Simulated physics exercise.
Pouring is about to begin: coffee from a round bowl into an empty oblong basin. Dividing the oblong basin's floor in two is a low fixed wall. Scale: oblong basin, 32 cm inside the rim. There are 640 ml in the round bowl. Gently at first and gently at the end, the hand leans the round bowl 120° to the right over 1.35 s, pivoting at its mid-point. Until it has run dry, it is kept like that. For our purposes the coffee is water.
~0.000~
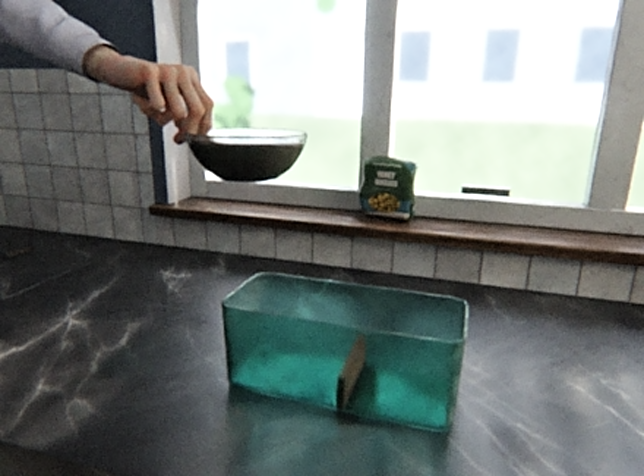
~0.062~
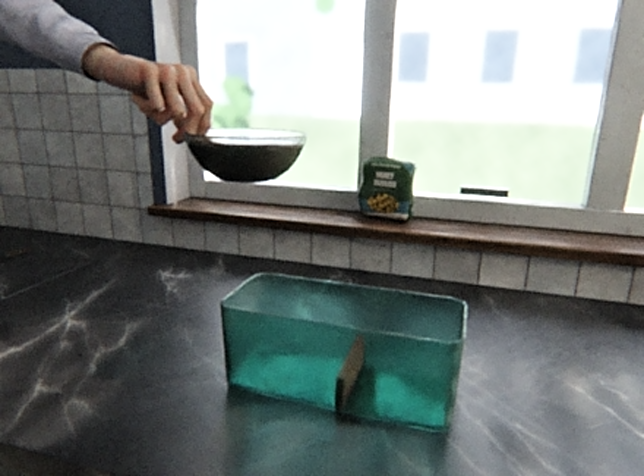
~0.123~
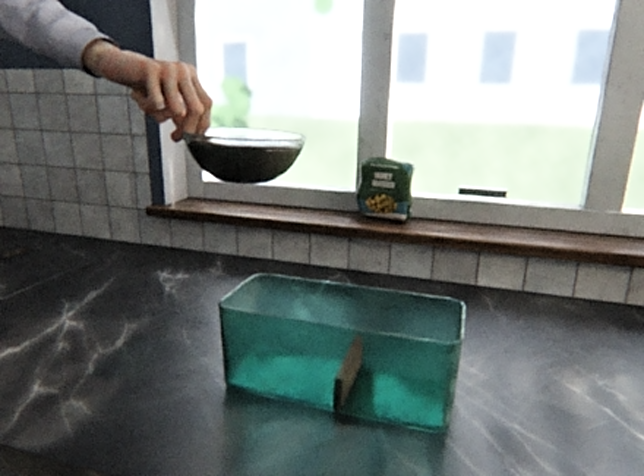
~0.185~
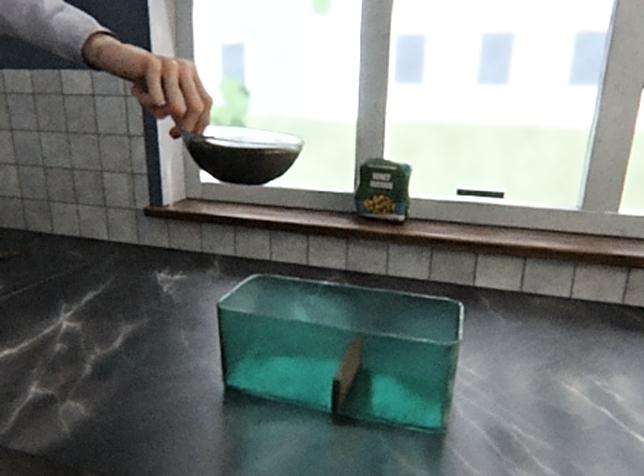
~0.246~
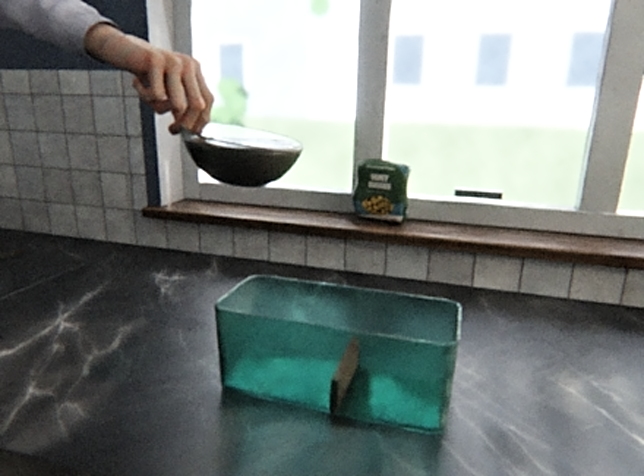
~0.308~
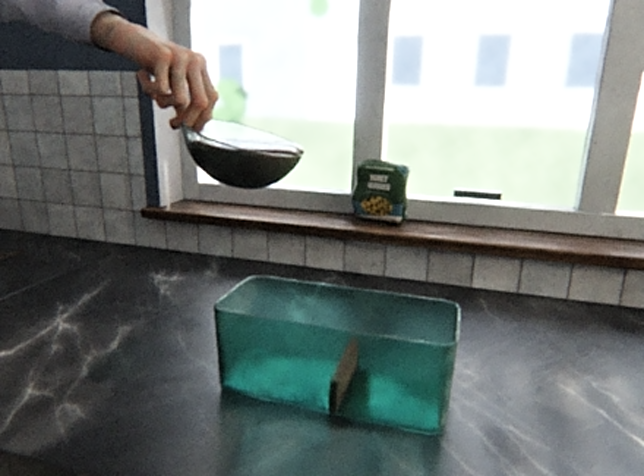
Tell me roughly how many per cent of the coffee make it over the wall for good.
Roughly 55 per cent make it over.
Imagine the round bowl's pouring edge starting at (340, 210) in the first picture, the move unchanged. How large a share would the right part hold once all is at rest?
Then I'd expect something near 80 per cent.
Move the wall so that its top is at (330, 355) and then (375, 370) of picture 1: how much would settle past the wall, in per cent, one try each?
75 per cent first, 25 per cent second.
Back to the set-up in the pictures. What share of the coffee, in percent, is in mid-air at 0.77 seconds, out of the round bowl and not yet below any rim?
Around 42 percent.
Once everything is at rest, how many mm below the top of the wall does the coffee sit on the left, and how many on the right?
Left 34 mm, right 26 mm.
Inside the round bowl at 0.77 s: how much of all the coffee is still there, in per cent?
I'd estimate some 16 % remains.
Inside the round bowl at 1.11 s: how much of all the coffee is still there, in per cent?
I reckon near 0 per cent still sits there.
After 0.77 s the tilt is 73° and 16 per cent is still to pour, 10 is left of the wall and 31 right of it.
After 1.11 s the tilt is 111° and 0 per cent is still to pour, 44 is left of the wall and 55 right of it.
After 1.47 s the tilt is 120° and 0 per cent is still to pour, 43 is left of the wall and 55 right of it.
After 1.85 s the tilt is 120° and 0 per cent is still to pour, 43 is left of the wall and 55 right of it.
In the end 43 per cent lies left of the wall, 55 right of it and 2 outside.
